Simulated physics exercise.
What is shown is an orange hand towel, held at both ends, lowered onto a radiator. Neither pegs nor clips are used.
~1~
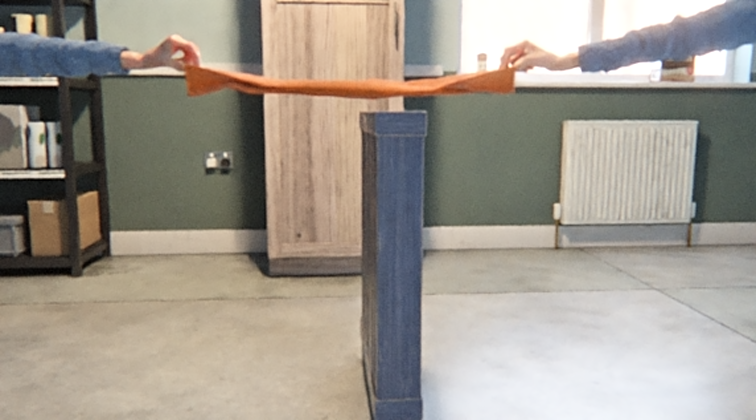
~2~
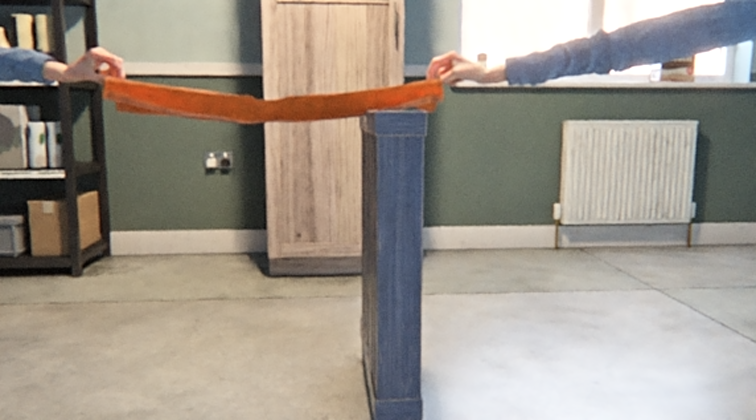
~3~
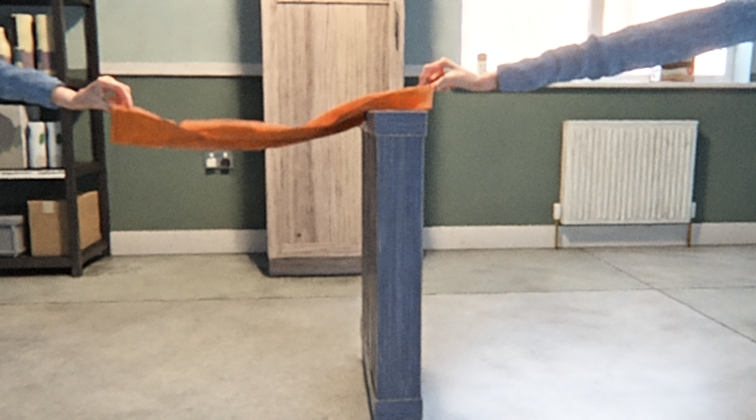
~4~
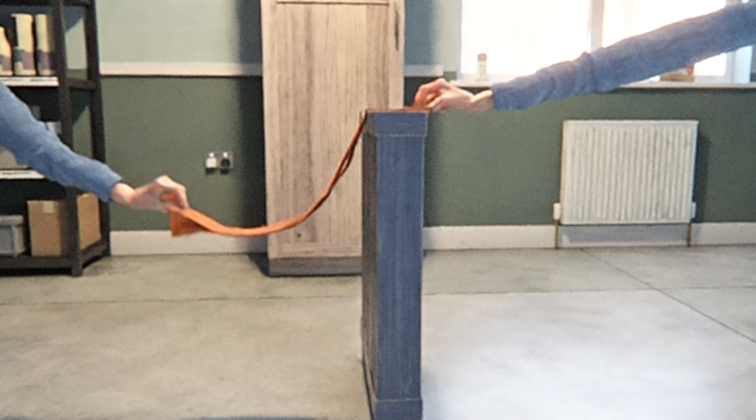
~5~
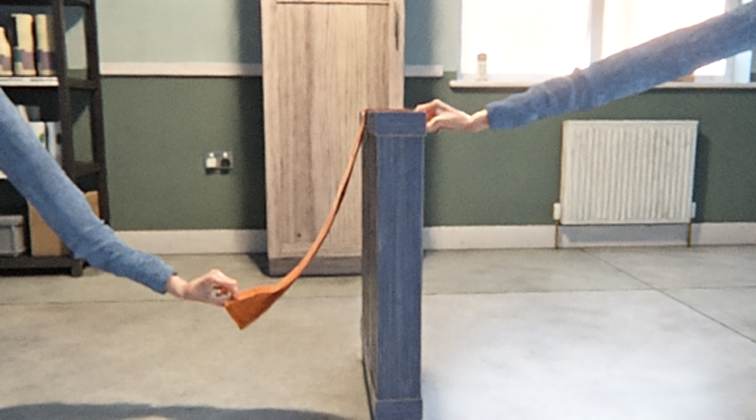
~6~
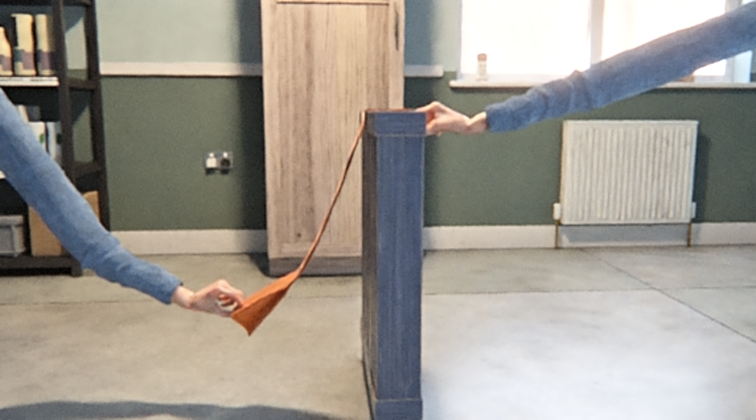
In a room, two hands lower an orange cloth over a radiator, its left end lowest.
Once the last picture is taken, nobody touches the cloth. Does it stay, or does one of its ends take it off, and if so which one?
The left end takes it off.
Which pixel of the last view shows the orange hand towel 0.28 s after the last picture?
Roughly (334, 258).
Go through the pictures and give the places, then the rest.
In the first frame, left end (194, 96); right end (510, 92); top of the radiator (401, 116).
In the second frame, left end (109, 88); right end (437, 95).
In the third frame, left end (116, 143); right end (427, 108); top of the radiator (401, 116).
In the fourth frame, left end (177, 237); right end (423, 114).
In the fifth frame, left end (245, 328); right end (417, 127).
In the sixth frame, left end (253, 332); right end (416, 129); far more of it on the left.
Then, 0.28 s on from there, hand towel sliding left.
Then, 0.54 s on from there, hand towel in a heap on the floor near (335, 396).
In the end, hand towel in a heap on the floor near (337, 398). The orange hand towel slips off to the left.
